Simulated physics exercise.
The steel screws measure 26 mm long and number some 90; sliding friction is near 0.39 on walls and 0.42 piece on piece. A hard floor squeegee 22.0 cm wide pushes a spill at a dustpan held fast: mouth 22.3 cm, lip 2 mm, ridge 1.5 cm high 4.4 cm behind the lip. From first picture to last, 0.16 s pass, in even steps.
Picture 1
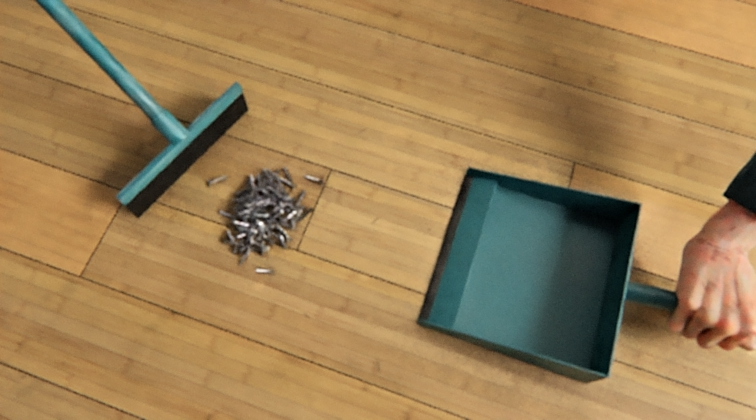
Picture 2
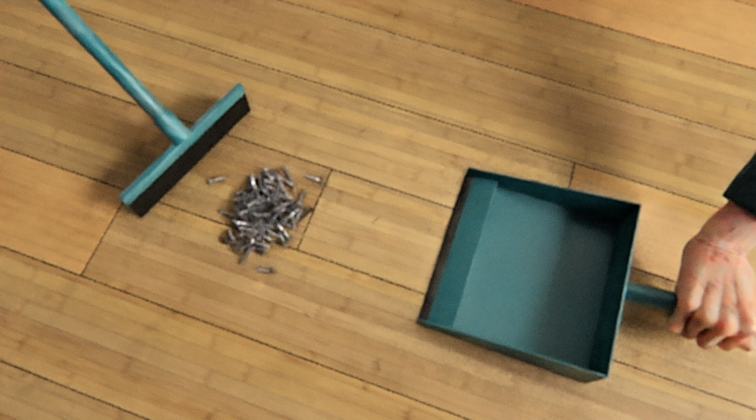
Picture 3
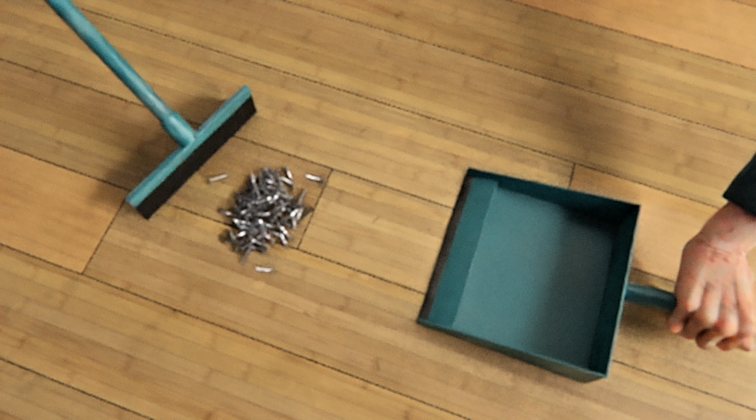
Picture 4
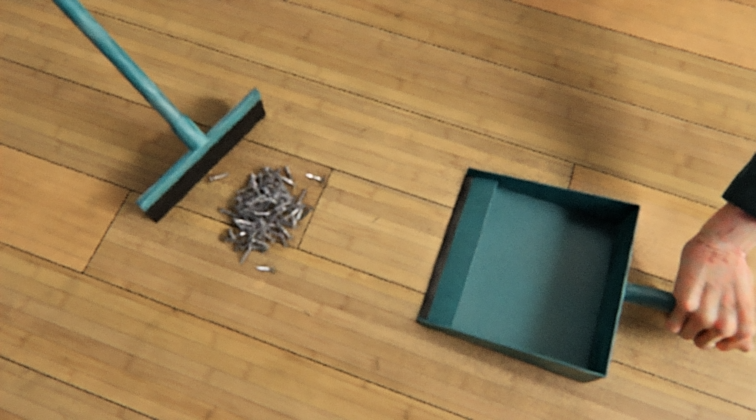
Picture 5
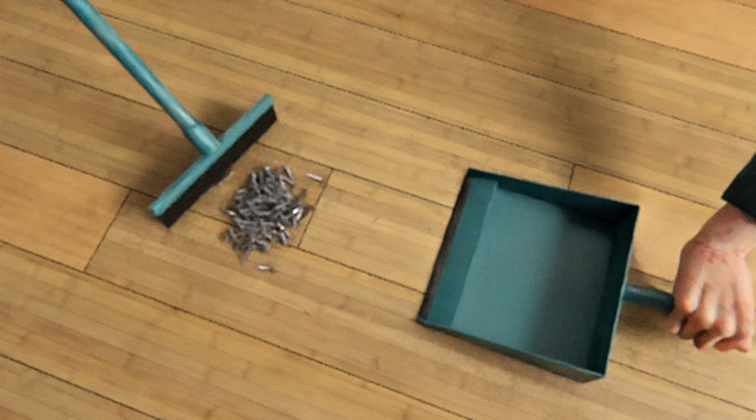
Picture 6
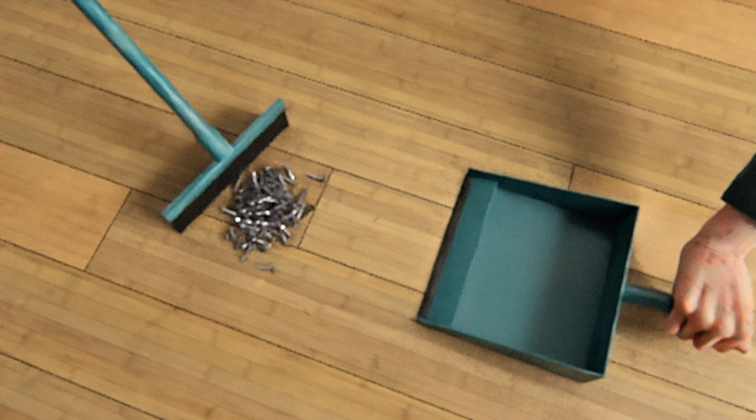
A wooden plank floor is seen from above at a steady, slightly angled view. A small heap of silvery screws lies left of centre, between a teal squeegee with a dark blade at upper left and a teal dustpan gripped by a hand at right. The squeegee slides a short way rightward and slightly down to the heap's edge, barely disturbing the screws, while hand, dustpan and camera stay still.
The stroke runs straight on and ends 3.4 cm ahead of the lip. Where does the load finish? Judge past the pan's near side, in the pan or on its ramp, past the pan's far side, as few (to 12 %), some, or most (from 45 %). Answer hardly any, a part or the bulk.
Near side a part, pan hardly any, far side hardly any.
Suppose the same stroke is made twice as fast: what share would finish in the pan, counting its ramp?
Then about 35 per cent.
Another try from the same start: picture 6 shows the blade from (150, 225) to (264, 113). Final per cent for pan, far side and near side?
Pan 0, far 0, near 70.
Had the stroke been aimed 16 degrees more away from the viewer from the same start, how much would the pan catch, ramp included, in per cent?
It would be near 0 per cent.
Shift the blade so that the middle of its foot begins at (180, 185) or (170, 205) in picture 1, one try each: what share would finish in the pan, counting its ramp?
About 5 and 10 per cent.
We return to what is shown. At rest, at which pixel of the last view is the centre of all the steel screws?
At about (397, 281).
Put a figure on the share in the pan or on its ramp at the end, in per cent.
About 0 per cent.
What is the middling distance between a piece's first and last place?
About 22 cm.
Then, 0.20 s after the last picture, middle of the blade 19 cm from the lip; 0 % over the lip, far side 0 %, near side 10 %.
Then, 0.34 s after the last picture, middle of the blade 10 cm from the lip; 0 % over the lip, far side 0 %, near side 15 %.
Then, 0.60 s after the last picture, middle of the blade 7 cm from the lip; 0 % over the lip, far side 0 %, near side 20 %.
In the end, near side 20 %, pan 0 %, far side 0 %, in front of the lip or behind the blade 80 %.
